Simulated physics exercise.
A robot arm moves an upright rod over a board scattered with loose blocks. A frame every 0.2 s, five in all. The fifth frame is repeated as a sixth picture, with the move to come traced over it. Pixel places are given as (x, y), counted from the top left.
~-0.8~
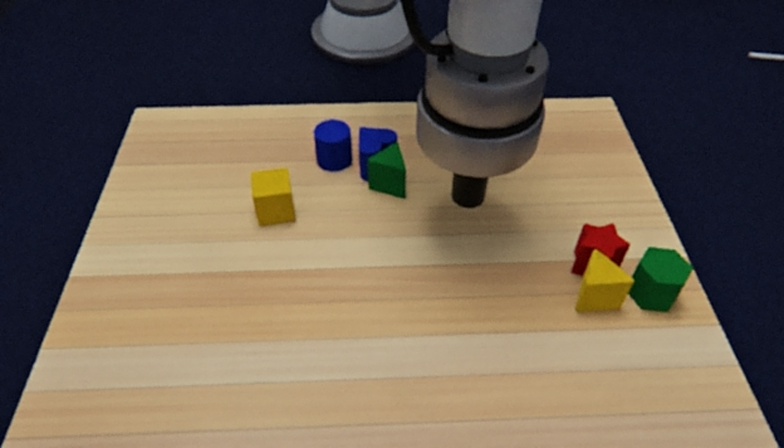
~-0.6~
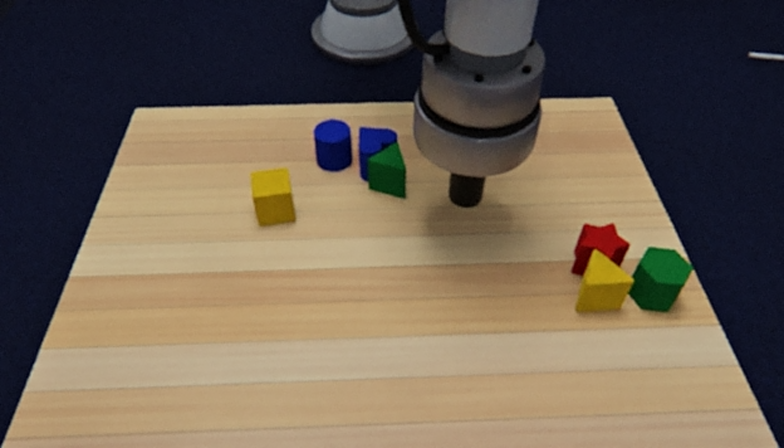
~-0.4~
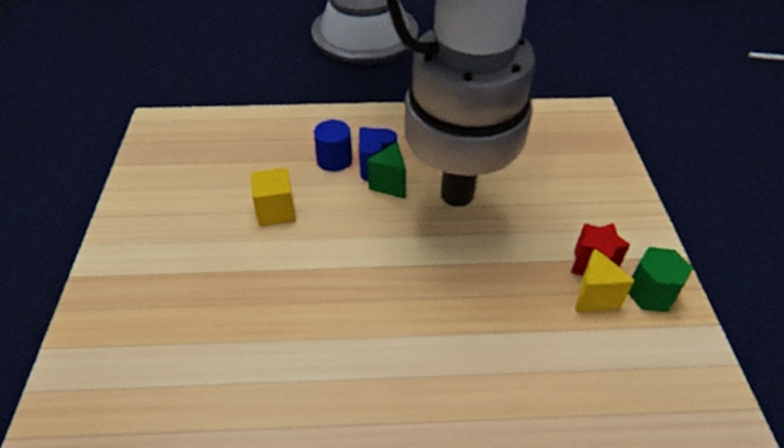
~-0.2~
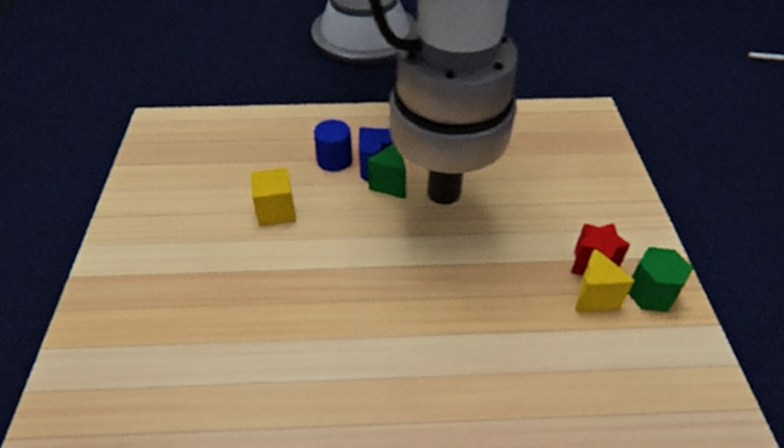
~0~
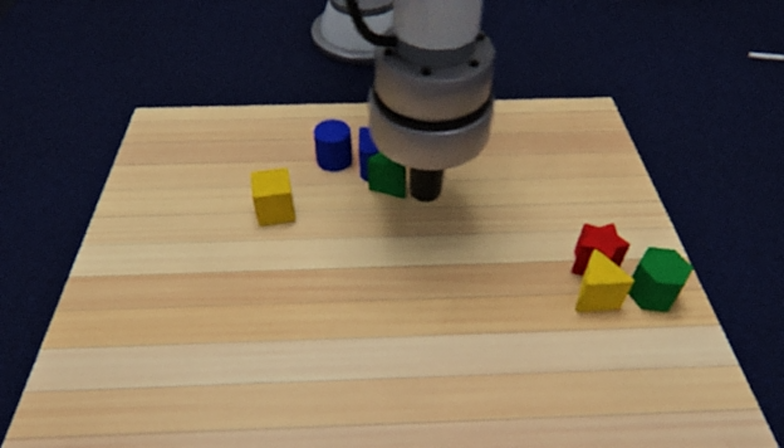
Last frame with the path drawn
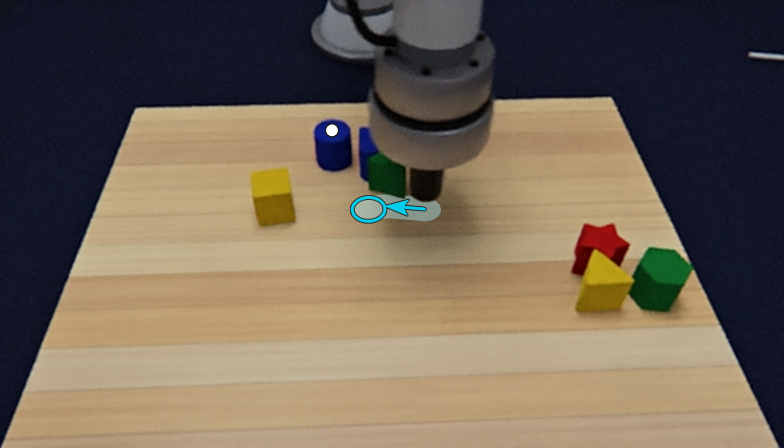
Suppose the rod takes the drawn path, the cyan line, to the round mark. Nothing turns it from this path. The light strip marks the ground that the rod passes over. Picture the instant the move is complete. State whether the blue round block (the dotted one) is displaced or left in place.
By then it is still where it was.
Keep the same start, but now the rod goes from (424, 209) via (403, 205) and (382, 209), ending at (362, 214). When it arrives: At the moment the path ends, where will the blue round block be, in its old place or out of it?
Answer: Unmoved.
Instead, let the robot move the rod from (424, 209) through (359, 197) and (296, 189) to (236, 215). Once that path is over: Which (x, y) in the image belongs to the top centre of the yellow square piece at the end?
I'd guess (237, 210).
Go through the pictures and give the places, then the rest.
Lower end of the rod (468, 198), tops of blocks, blue round block (332, 130), blue heart block (375, 138), green three-sided block (390, 157), in the first frame.
Rod (465, 198), blocks as before, in the second frame.
Rod (457, 196), blocks as before, in the third frame.
Rod (444, 195), blocks as before, in the fourth frame.
Rod (426, 192), blue round block (332, 130), blue heart block partly hidden, green three-sided block partly hidden, in the fifth frame.
The drawn path runs from (424, 209) by way of (406, 207) and (387, 206) to (369, 209); the dot is on the blue round block.
What follows on the original path. Halfway along, rod (396, 189); blue heart block (370, 134), turned 15° clockwise; green three-sided block (377, 153), turned 15° clockwise.
At the end, rod (368, 192); blue round block not moved; blue heart block (367, 132), turned 25° clockwise; green three-sided block (365, 153), turned 45° clockwise.
